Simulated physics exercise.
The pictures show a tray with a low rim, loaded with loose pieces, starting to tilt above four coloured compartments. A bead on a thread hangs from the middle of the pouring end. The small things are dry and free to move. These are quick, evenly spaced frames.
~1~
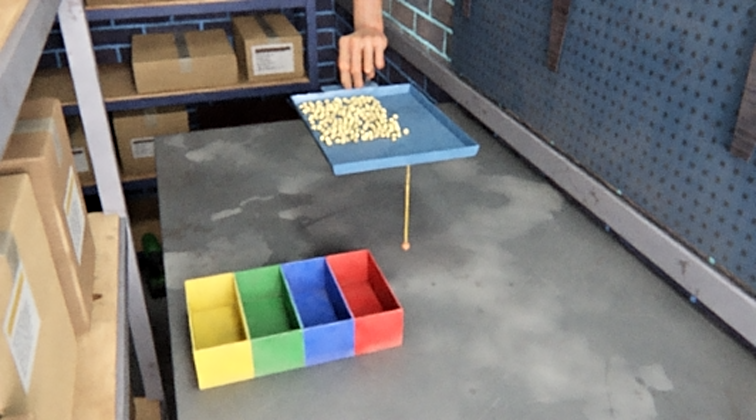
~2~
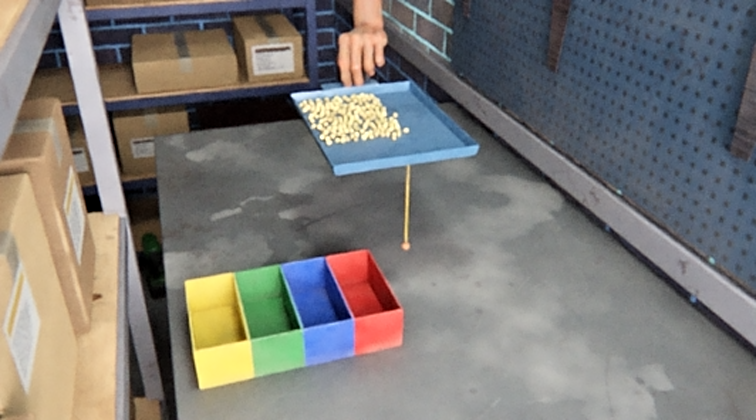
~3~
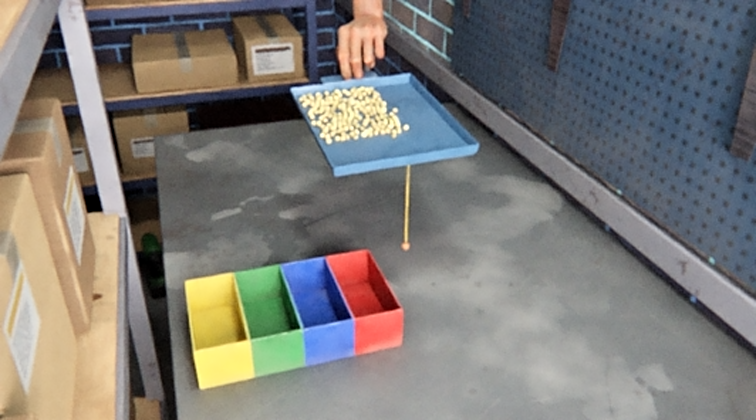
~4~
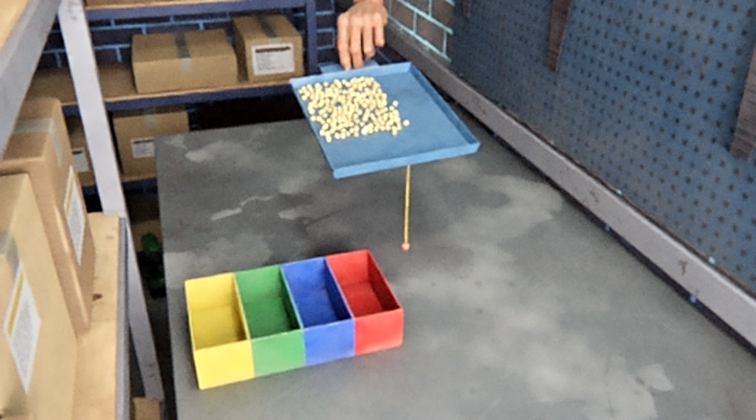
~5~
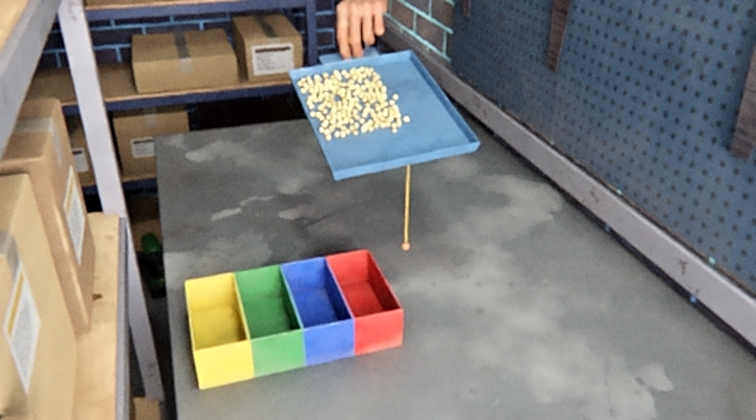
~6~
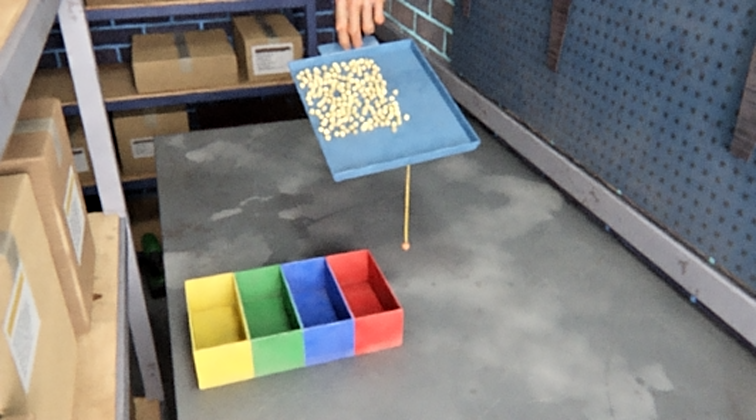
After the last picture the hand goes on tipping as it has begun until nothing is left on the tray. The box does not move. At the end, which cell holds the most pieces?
It favours the red compartment.
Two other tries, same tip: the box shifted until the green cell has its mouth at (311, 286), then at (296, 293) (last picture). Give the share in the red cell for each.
About 10 and 20 per cent.
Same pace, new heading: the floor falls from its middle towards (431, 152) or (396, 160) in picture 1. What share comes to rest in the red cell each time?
The first gives 0 %, the second 50 %.
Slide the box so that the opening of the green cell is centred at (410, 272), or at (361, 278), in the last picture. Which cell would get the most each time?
One: The yellow cell. Two: The cell in green.
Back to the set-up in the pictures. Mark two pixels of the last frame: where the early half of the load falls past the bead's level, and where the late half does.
Around (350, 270) and then (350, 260).
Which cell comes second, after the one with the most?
In second place: The cell in blue.
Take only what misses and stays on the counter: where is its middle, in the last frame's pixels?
At about (453, 331).
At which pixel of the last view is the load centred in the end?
At about (360, 312).
Just after the last frame, tray tipped steeply; roughly two thirds on the tray; roughly a quarter in the red cell; about a tenth in the blue cell; about a tenth falling or outside the box.
A moment on, tray tipped past a quarter turn; roughly a quarter on the tray; roughly a quarter in the red cell; about a tenth in the blue cell; roughly a third falling or outside the box.
Further on, tray tipped past a quarter turn; the larger part in the red cell; about a tenth in the blue cell; about a tenth falling or outside the box.
When it is over, tray tipped past a quarter turn; the larger part in the red cell; about a tenth in the blue cell; not one in the yellow cell; not one in the green cell; about a tenth outside the box.
